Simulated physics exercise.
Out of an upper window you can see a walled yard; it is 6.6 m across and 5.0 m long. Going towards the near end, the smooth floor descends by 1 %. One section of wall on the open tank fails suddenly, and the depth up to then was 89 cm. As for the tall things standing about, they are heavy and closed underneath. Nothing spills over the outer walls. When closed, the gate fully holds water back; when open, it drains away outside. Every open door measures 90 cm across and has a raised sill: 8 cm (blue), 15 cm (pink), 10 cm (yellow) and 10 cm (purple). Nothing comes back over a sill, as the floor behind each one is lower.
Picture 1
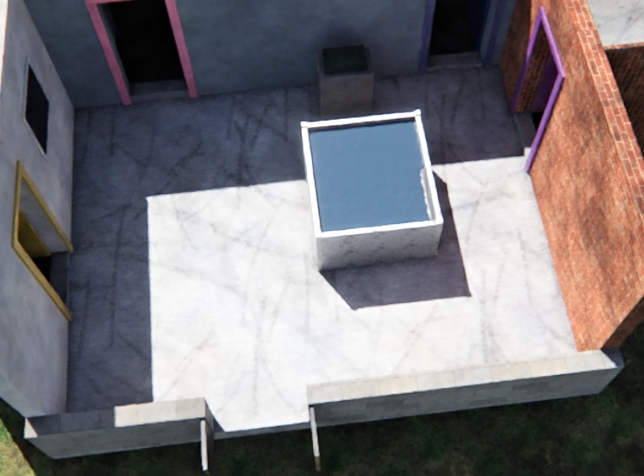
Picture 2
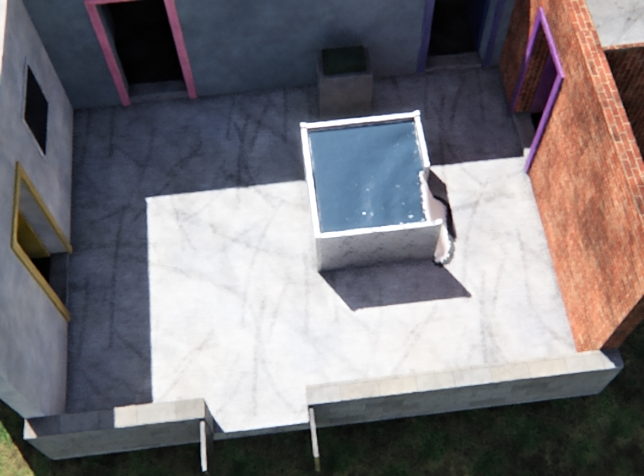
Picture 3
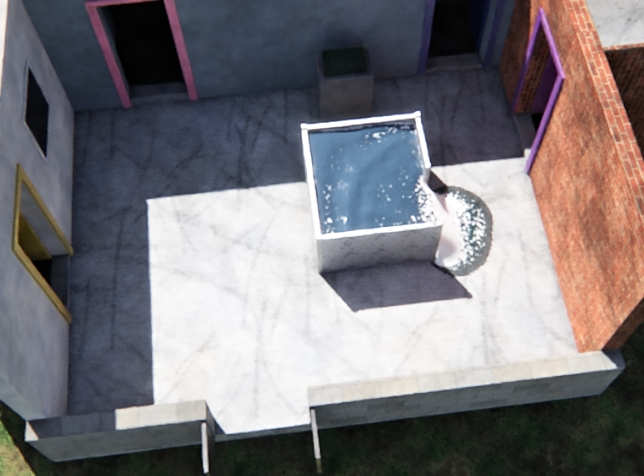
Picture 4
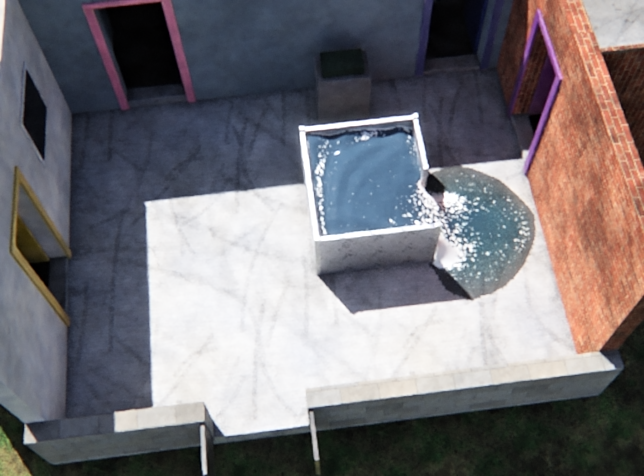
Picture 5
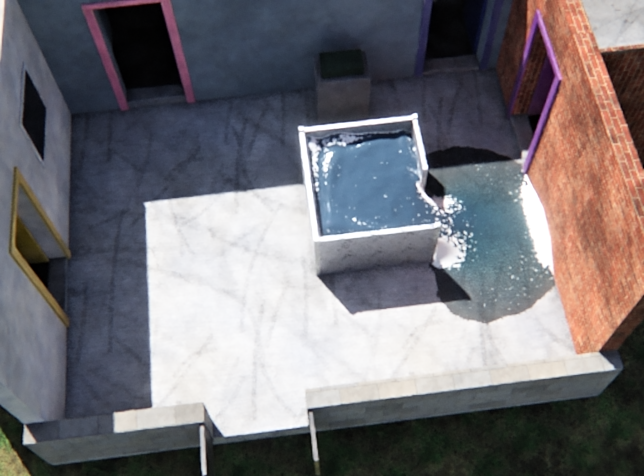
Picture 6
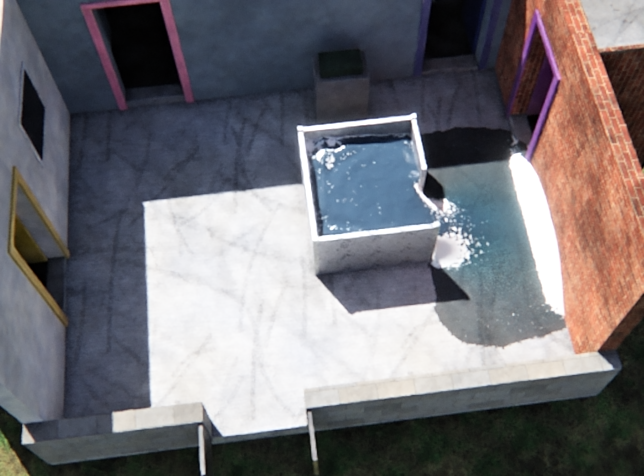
Water bursts from the right side of a square tank and spreads to the brick wall.
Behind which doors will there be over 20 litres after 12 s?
At the blue door the amount will climb above the limit, at the pink door the amount will stay short of the limit, at the yellow door the amount will stay short of the limit, at the purple door the amount will climb above the limit.
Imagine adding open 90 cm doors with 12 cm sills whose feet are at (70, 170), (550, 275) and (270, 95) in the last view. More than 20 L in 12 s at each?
First doorway falls short, second gets there, third falls short.
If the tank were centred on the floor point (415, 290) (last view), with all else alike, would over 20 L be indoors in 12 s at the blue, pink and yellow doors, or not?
Blue: Too much; pink: Within limit; yellow: Within limit.
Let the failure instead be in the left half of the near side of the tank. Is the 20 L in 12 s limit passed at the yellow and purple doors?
Compared with the limit, yellow is lower and purple is lower.
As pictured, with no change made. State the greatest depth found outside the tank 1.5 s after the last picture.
Some 42 cm deep.
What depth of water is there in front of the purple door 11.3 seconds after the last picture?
I'd put it at around 4.5 cm deep.
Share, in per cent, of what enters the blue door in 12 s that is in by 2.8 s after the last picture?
I'd say close to 70 percent.
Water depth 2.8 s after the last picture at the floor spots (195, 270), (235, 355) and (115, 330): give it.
About 2, 3 and 2 cm respectively.
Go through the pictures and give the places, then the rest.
The open tank at (370, 175) is whole and still, 89 cm deep, in the first picture.
Water pours out at (427, 216) and has run 0.5 m, to (438, 262); typically 10 cm deep outside, 89 cm at the open tank's back, in the second picture.
The front is at (484, 211), 0.9 m from the gap at (427, 219); 0.9 m2 of floor is under water; 87 cm left at the back of the open tank, in the third picture.
The front is at (525, 211), 1.5 m from the gap at (425, 222); 2.1 m2 of floor is under water; 79 cm left at the back of the open tank, in the fourth picture.
Water pours out at (424, 222) and has run 1.9 m, to (552, 279); typically 7 cm deep outside, 76 cm at the open tank's back, in the fifth picture.
The front is at (562, 320), 2.2 m from the gap at (423, 222); 4.5 m2 of floor is under water; 74 cm left at the back of the open tank, in the sixth picture.
Then, 0.7 s after the last picture water covers 20 % of the floor and is deepest (60 cm) near (572, 373); blue door not reached, pink door not reached, yellow door not reached, purple door 18 cm at the sill, 10 L in.
Then, 1.5 s after the last picture water covers 30 % of the floor and is deepest (42 cm) near (568, 359); blue door 22 cm at the sill, 38 L in, pink door not reached, yellow door not reached, purple door 15 cm at the sill, 28 L in.
Then, 2.8 s after the last picture water covers 65 % of the floor and is deepest (29 cm) near (572, 373); blue door 17 cm at the sill, 133 L in, pink door not reached, yellow door not reached, purple door 11 cm at the sill, 40 L in.
Then, 6.3 s after the last picture water covers 90 % of the floor and is deepest (14 cm) near (64, 437); blue door 8 cm at the sill, 195 L in, pink door 1 cm at the sill, 0 L in, yellow door 10 cm at the sill, 5 L in, purple door 5 cm at the sill, 42 L in.
Then, 11.3 s after the last picture water covers 95 % of the floor and is deepest (10 cm) near (328, 162); blue door 4 cm at the sill, 196 L in, pink door 5 cm at the sill, 0 L in, yellow door 8 cm at the sill, 6 L in, purple door 4 cm at the sill, 42 L in.
